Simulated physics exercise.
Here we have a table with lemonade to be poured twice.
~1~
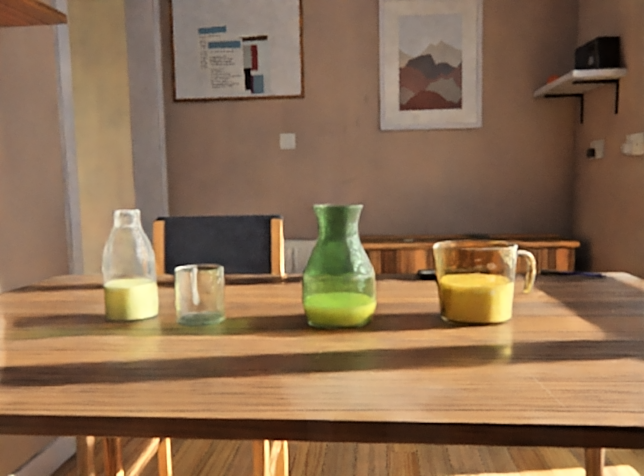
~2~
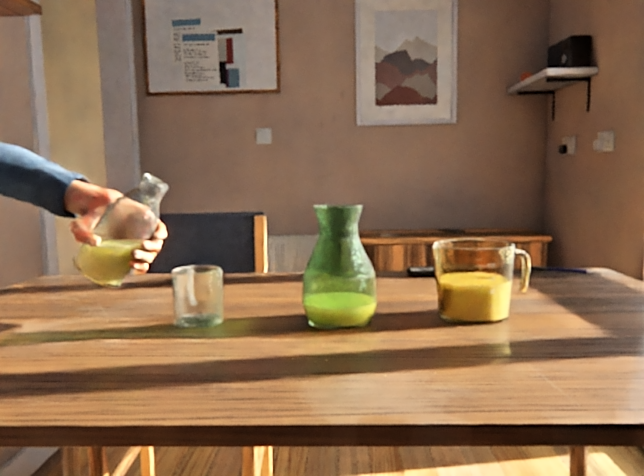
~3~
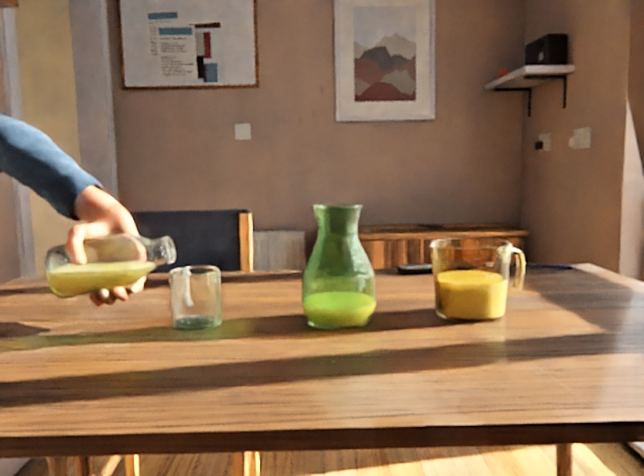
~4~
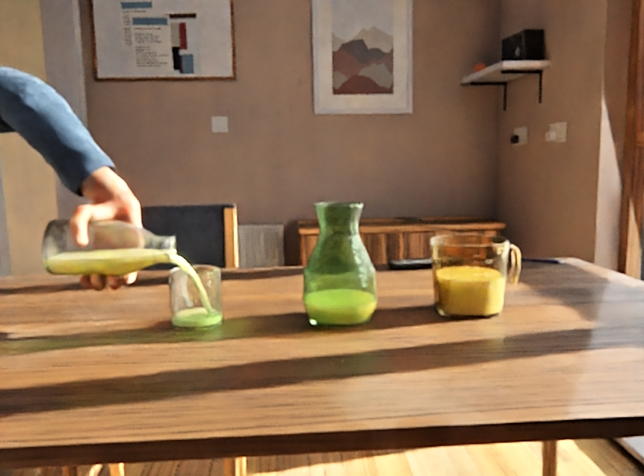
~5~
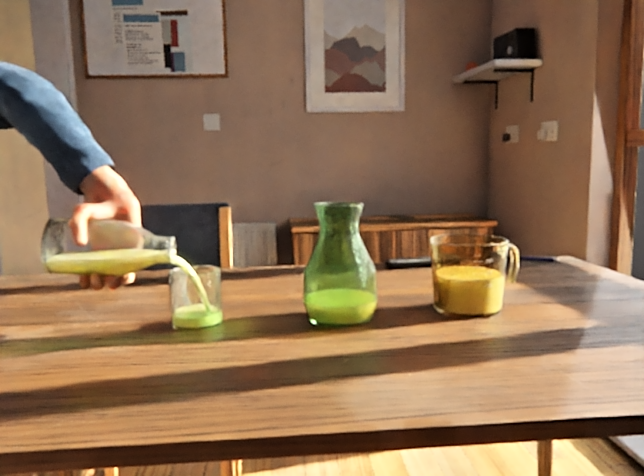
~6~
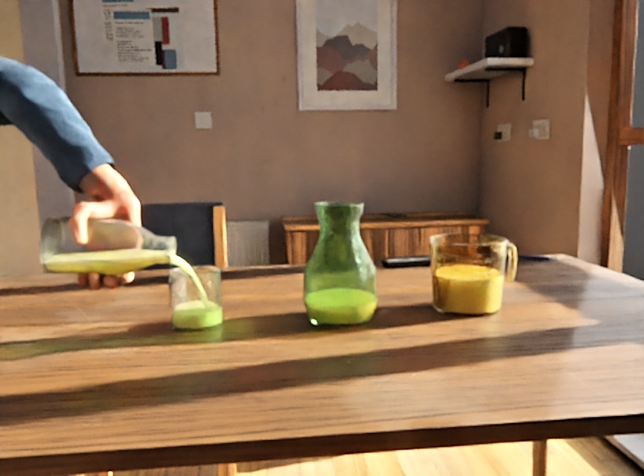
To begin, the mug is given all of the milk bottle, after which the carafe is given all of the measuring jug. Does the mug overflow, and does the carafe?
The mug does not overflow; the carafe does not overflow.
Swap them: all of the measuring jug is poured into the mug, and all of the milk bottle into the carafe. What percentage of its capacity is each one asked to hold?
That comes to some 150 per cent for the first, and some 40 per cent for the second.
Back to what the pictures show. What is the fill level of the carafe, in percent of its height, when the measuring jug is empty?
About 40%.
Soon after, the mug is about half full.
Later, the mug is about three quarters full.
In the end, the mug is about three quarters full; the carafe is about half full.
